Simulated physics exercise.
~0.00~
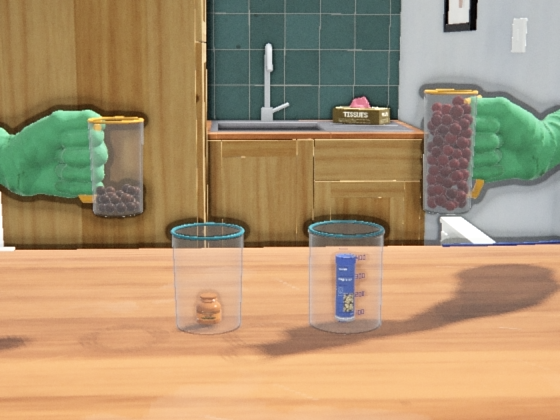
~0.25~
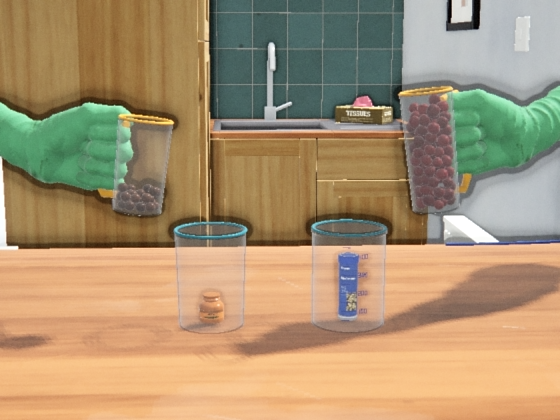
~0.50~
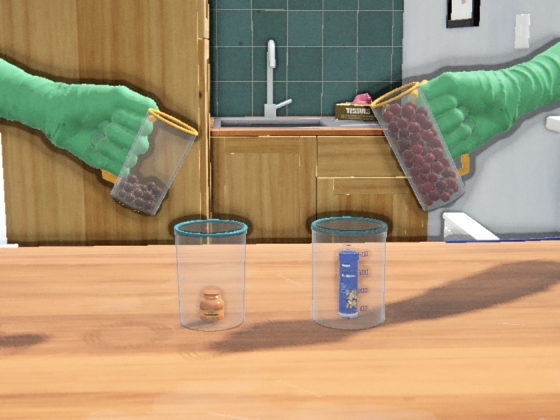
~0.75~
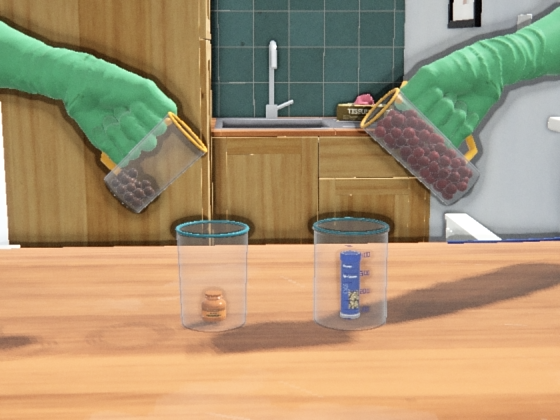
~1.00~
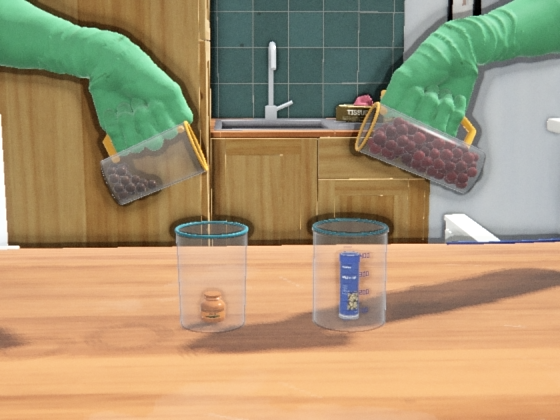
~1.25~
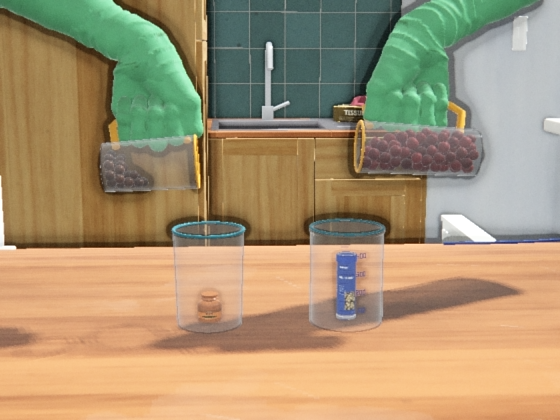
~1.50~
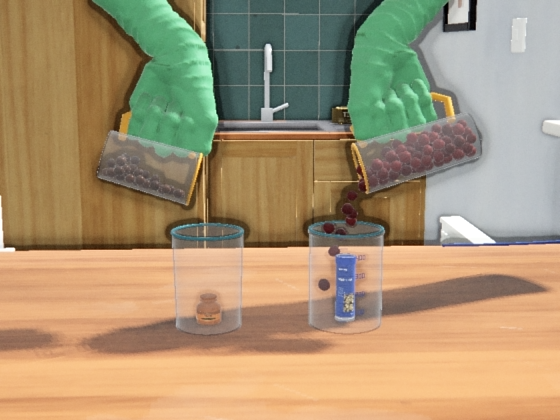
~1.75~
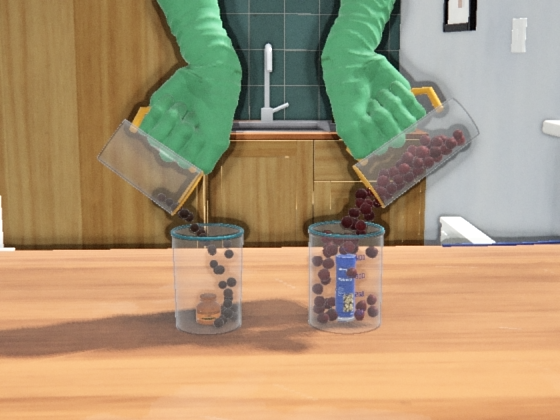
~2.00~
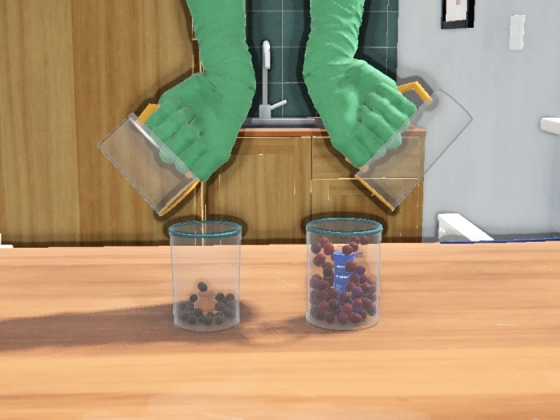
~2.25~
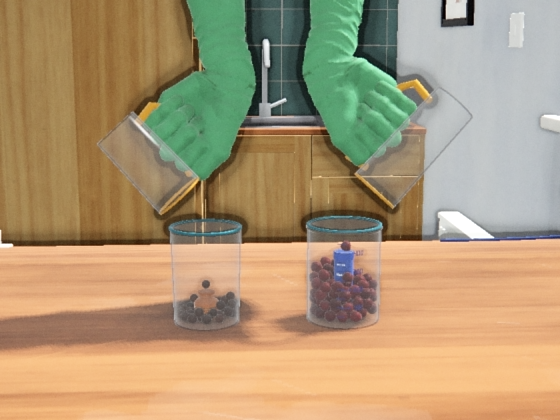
In a kitchen, two green-gloved hands hold clear cups of dark, round berry-like pieces above a wooden counter, the right cup much fuller than the left. Below stand two clear containers, one holding a small brown pot-like object and the other a blue cylinder. The hands tip the cups inward until they lie sideways. Pieces start falling from the right cup, then from the left, as both turn upside down and empty. The left container ends nearly empty and the right about half full, with both objects still showing.
